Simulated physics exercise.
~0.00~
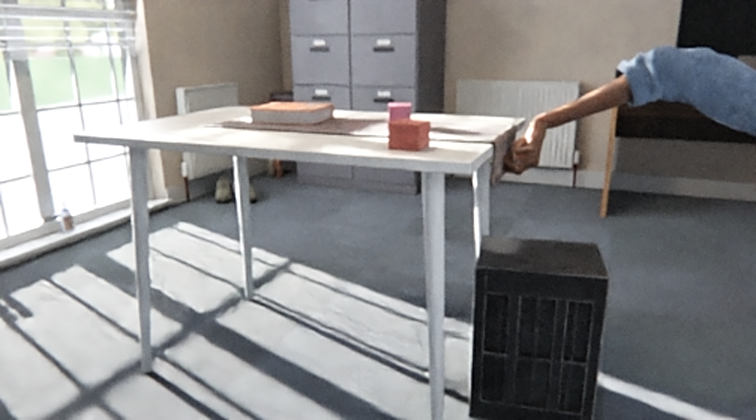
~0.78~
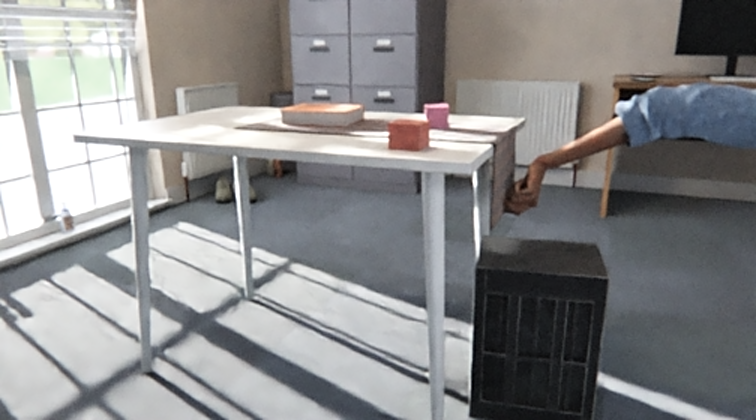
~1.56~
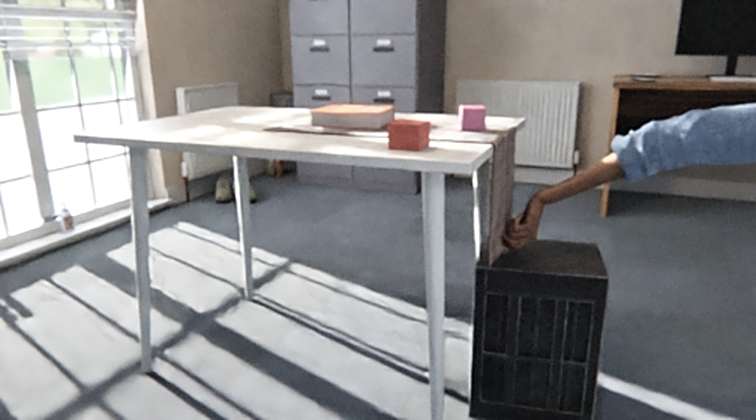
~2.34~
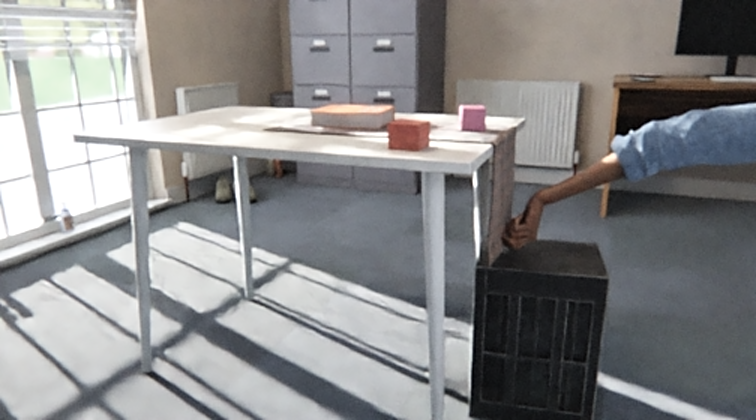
The clip shows a hand slowly pulling the hanging end of a brown scarf down from a white table, carrying an orange book and pink block rightward while a red block stays put. The hem reaches the black crate below, and both blocks remain on the table.
